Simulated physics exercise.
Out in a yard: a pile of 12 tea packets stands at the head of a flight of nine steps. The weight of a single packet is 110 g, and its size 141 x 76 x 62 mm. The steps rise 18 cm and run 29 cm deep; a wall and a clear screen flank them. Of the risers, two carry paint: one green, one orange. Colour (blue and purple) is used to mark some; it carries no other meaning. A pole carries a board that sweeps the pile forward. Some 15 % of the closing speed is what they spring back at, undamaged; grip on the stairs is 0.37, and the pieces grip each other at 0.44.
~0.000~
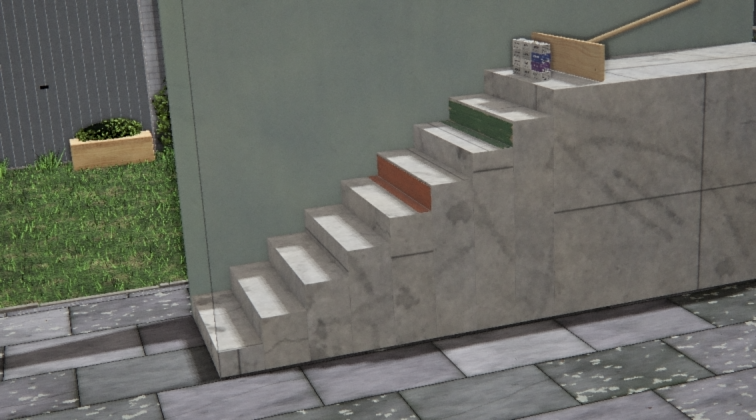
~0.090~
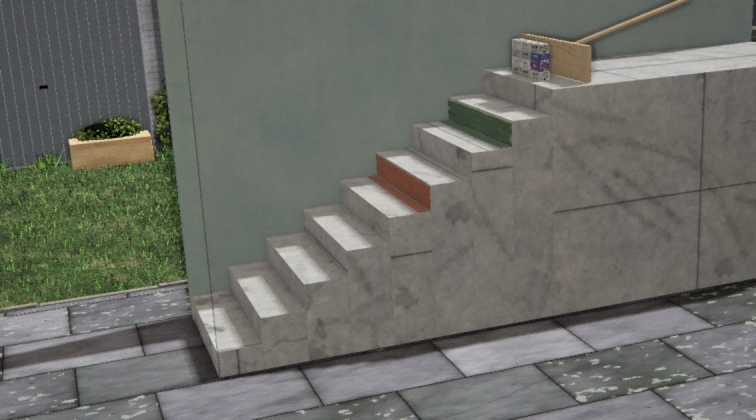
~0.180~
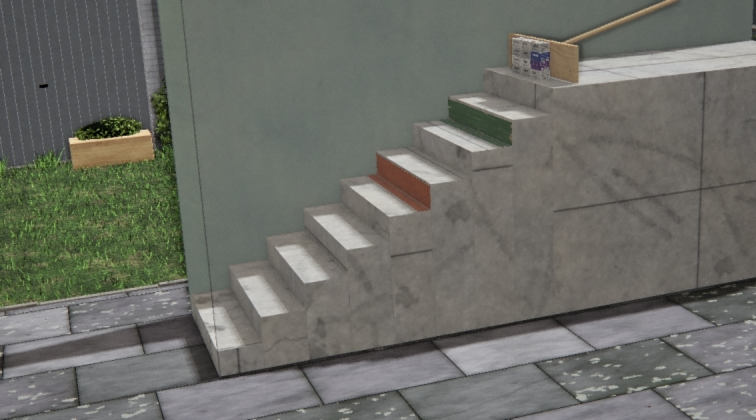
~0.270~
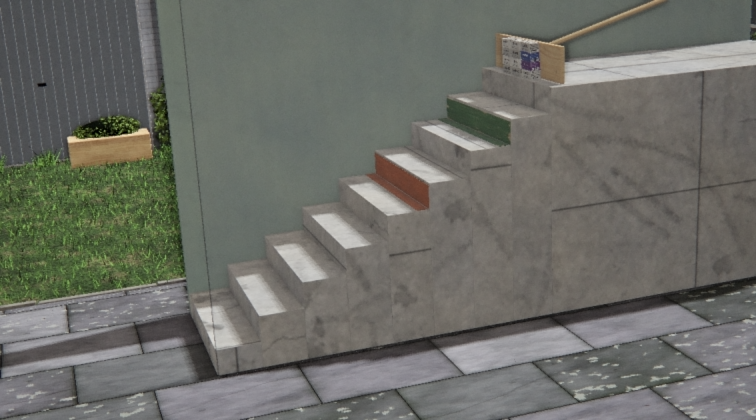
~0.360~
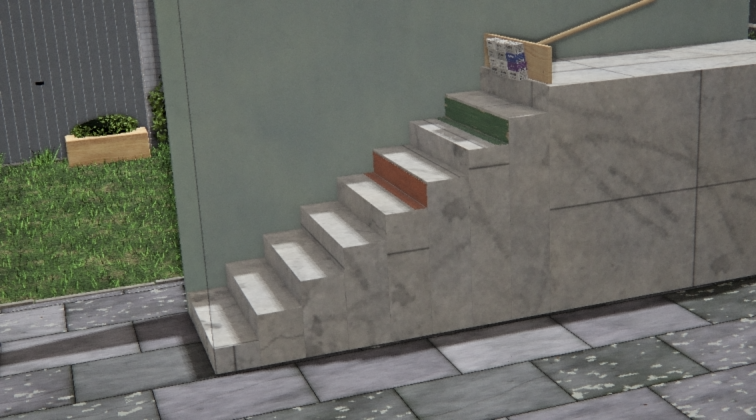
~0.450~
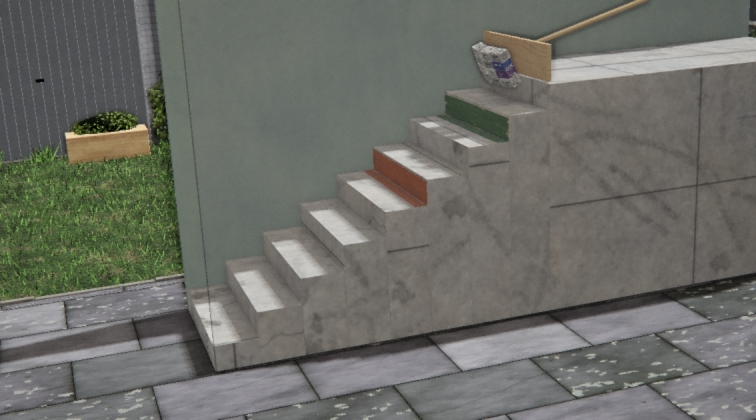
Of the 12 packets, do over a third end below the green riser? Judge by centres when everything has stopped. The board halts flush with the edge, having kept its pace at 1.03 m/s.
Above a third.
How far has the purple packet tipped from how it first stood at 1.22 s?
Roughly 90°.
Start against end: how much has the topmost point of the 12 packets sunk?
Roughly 35 cm.
After 0.64 s, 7 of the 12 packets below the green riser; purple packet on its side; blue packet on its side.
After 1.22 s, 7 of the 12 packets below the green riser; blue packet upside down; purple packet on its side.
In the end (2.2 s), 7 of the 12 packets below the green riser; blue packet upside down; purple packet on its side. That is 58 per cent. From the last view, middles, blue packet near (439, 161), purple packet near (490, 99).
